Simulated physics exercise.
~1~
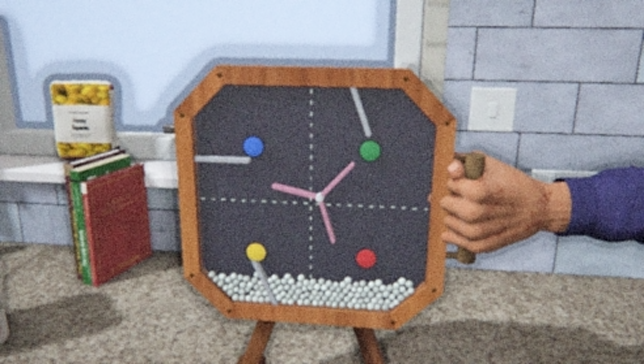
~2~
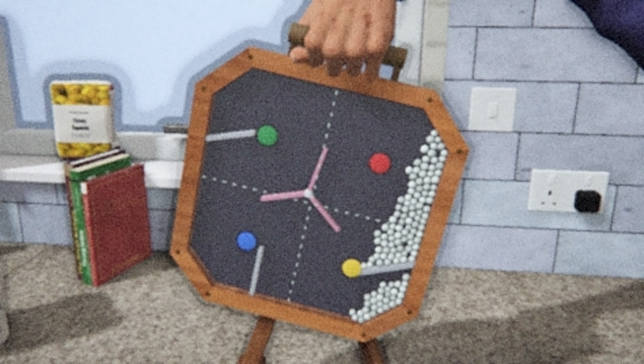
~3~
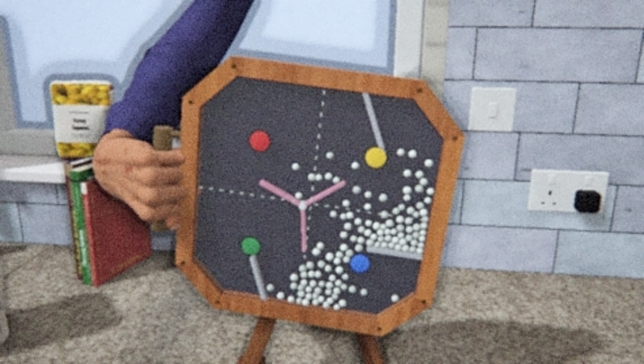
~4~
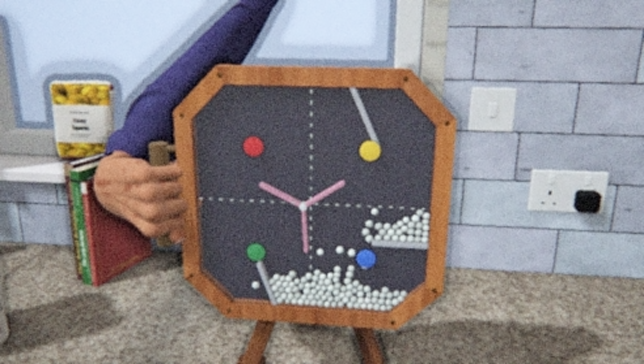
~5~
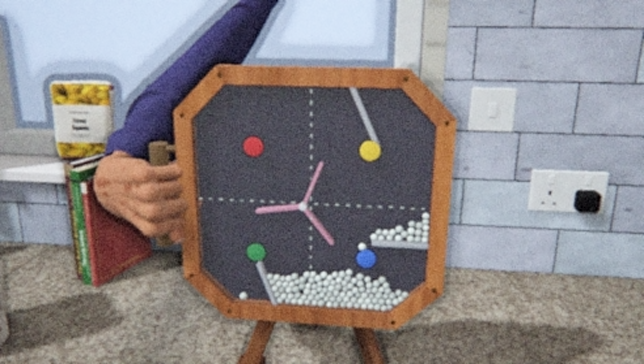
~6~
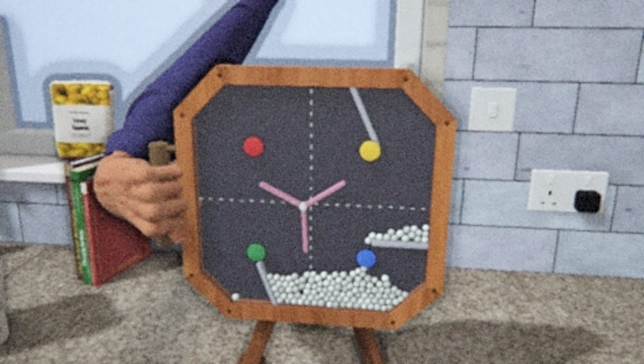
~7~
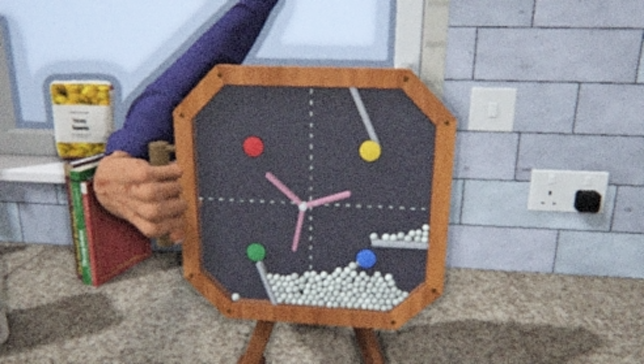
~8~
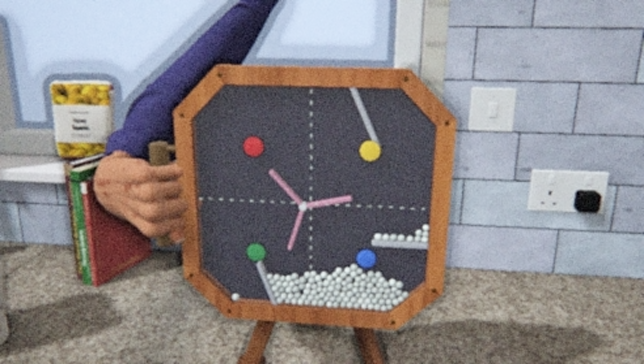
An octagonal wooden case of small white balls is turned anticlockwise by a hand until it is upside down; the balls slide and spill past the pink three-armed spinner, settling mostly along the bottom, with some left on a ledge beside the blue dot.
